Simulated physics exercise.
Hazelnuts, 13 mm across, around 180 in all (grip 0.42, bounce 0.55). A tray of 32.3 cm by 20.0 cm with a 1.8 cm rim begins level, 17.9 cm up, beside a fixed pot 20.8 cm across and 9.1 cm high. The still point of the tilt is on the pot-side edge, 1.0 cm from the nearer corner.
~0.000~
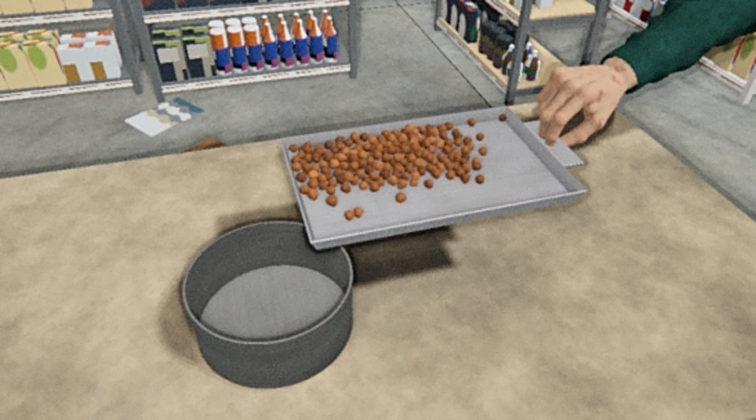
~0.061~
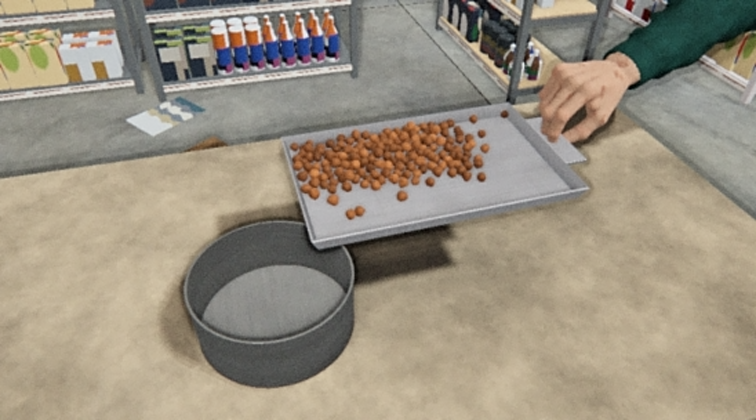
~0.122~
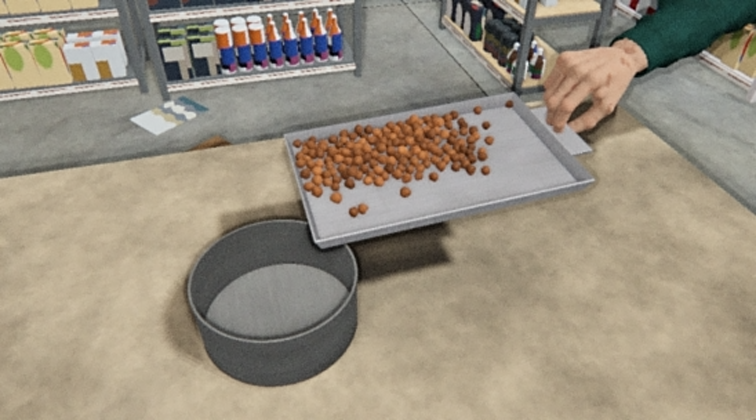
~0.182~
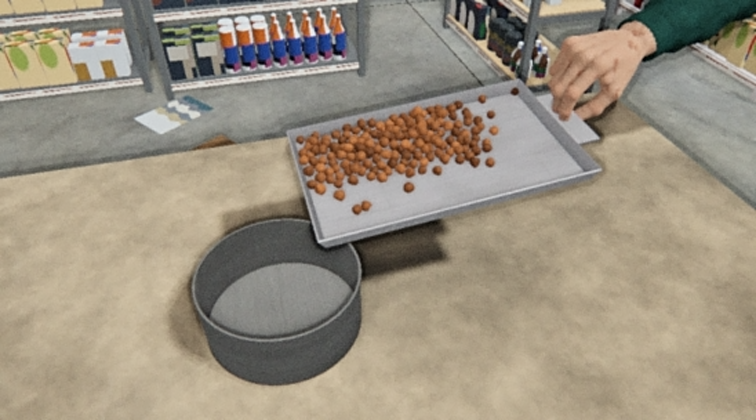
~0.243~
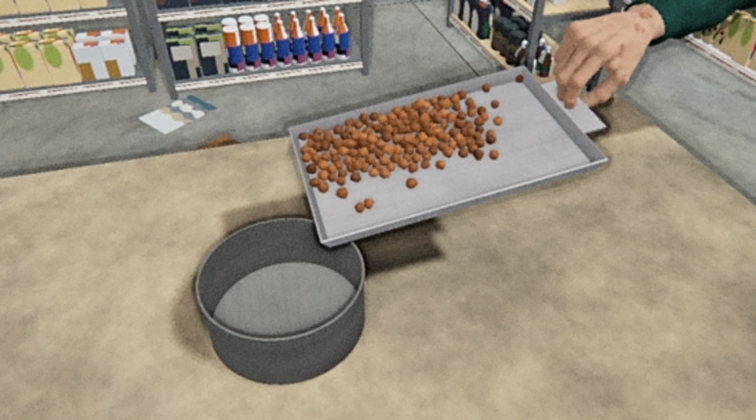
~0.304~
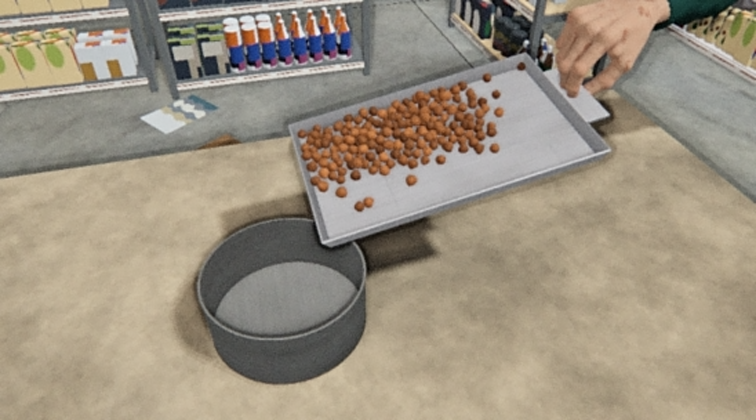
A hand at the right lifted the far end of a gray tray scattered with small brown balls, slowly tilting it toward the round dark pot at the left, while the balls stayed bunched together on it.
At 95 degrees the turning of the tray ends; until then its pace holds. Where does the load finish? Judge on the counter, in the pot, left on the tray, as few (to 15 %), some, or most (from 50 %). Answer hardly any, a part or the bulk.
On the counter: A part; in the pot: The bulk; left on the tray: Hardly any.
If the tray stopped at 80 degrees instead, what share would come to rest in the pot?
Then about 75 per cent.
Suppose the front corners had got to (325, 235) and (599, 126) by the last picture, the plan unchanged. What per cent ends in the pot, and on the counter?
Pot 70, counter 30.
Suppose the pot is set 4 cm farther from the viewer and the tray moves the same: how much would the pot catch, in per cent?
In that case some 40 per cent.
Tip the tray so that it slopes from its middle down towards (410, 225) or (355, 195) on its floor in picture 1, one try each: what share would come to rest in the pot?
Some 20 and 90 per cent.
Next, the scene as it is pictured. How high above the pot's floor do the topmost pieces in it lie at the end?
Some 3.0 cm.
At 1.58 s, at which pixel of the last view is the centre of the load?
Near (295, 311).
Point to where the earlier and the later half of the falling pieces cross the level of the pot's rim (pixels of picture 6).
At about (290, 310), then at (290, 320).
After 1.07 s, tilt 51 degrees; the tray holds 90 %, the pot 0 %.
After 1.58 s, tilt 77 degrees; the tray holds 30 %, the pot 35 %.
After 2.15 s, tilt 95 degrees; the tray holds 0 %, the pot 75 %.
By 2.7 s all is still; counter 25 %, pot 75 %, tray 0 %.
